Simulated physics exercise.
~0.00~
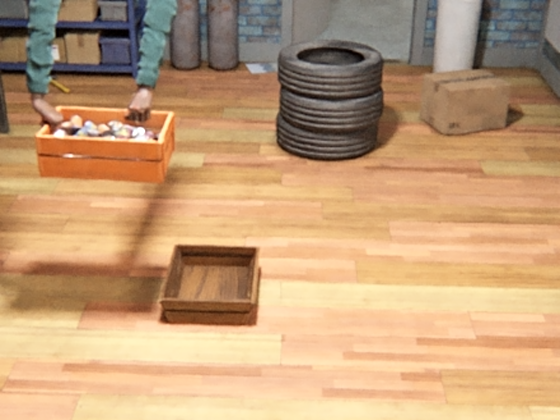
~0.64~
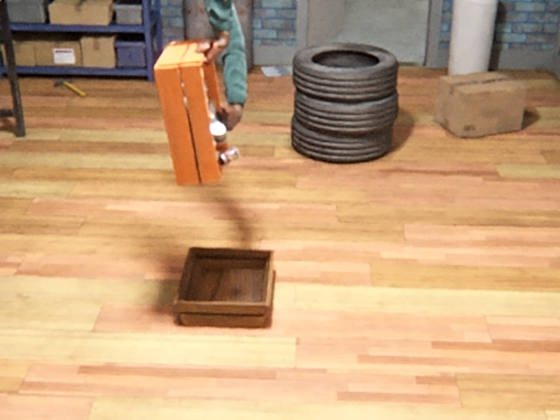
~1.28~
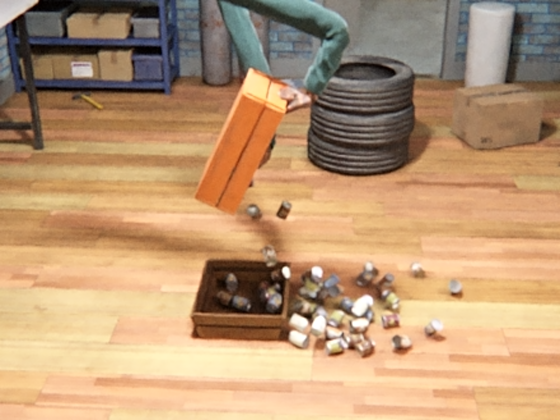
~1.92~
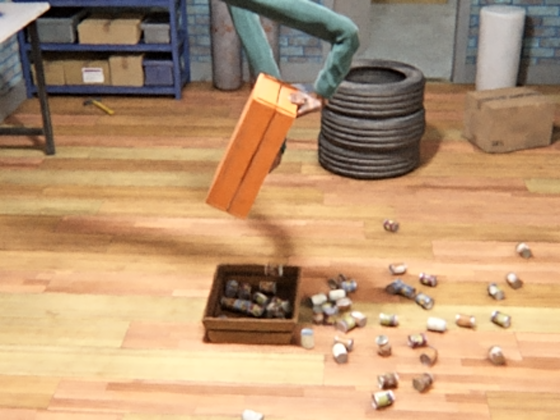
In a workshop with a plank floor, a stack of tires and blue shelving at the back, a person in green sleeves holds an orange crate of small tins above an empty wooden tub. The hands tip the crate steeply until it stands on its side, and the first tins begin to slip out. Tilted further, it pours the rest down in a rush. Some drop into the tub, but many land to its right and scatter across the boards. By the end, the crate hangs tipped over, with most of the tins lying outside the tub.
